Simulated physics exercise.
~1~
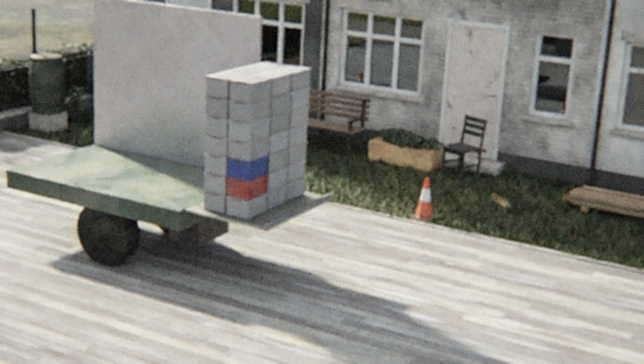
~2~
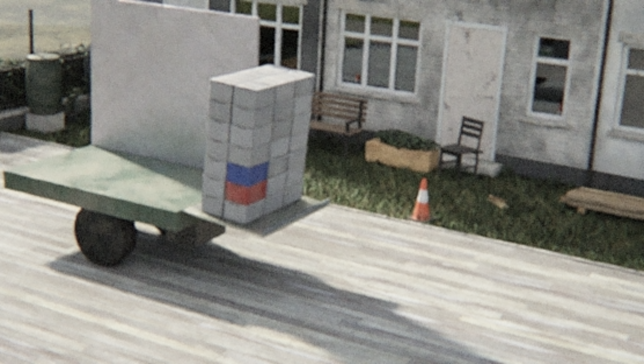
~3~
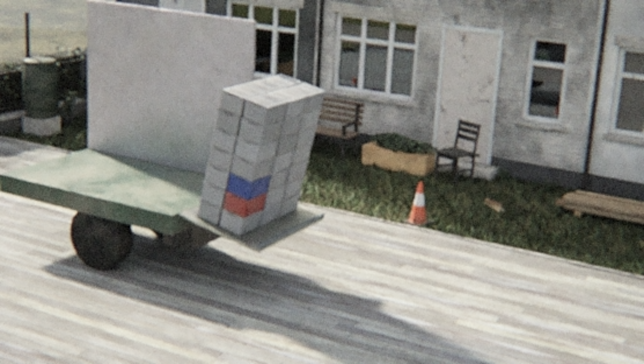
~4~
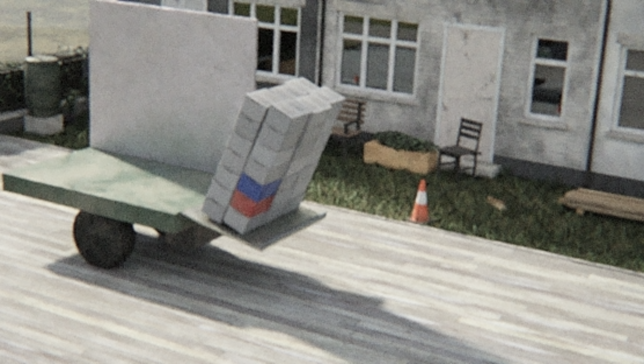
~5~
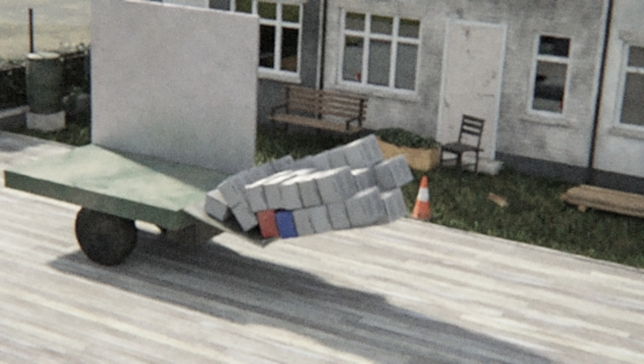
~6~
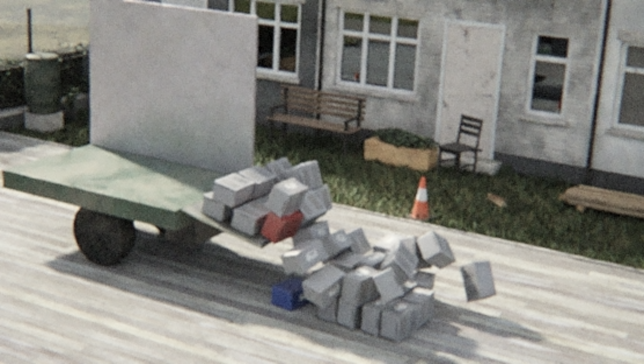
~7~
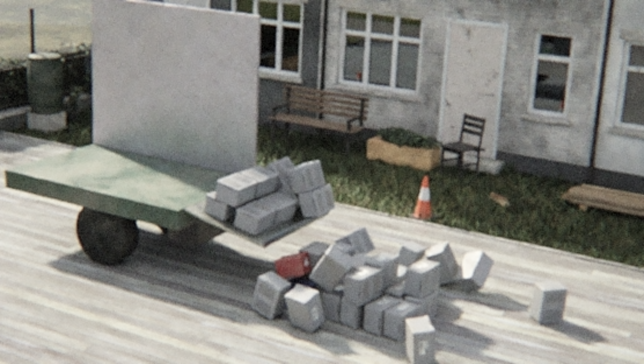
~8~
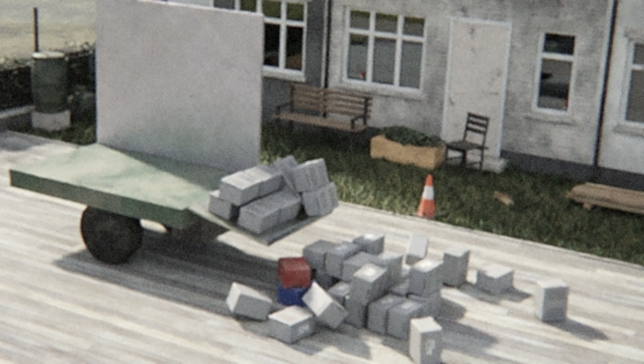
At first, a tall block of grey totes, with one blue and one red among them, stands at the back of a green flatbed in a yard beside a weathered house. The platform beneath it dips at its right edge, and the whole block leans right, then topples outward as its rows fan apart. Totes tumble onto the pale ground, the blue one landing before the red, and a few roll farther right. Finally, a small heap remains on the sloping platform, while most lie scattered below, the red tote resting against the blue.
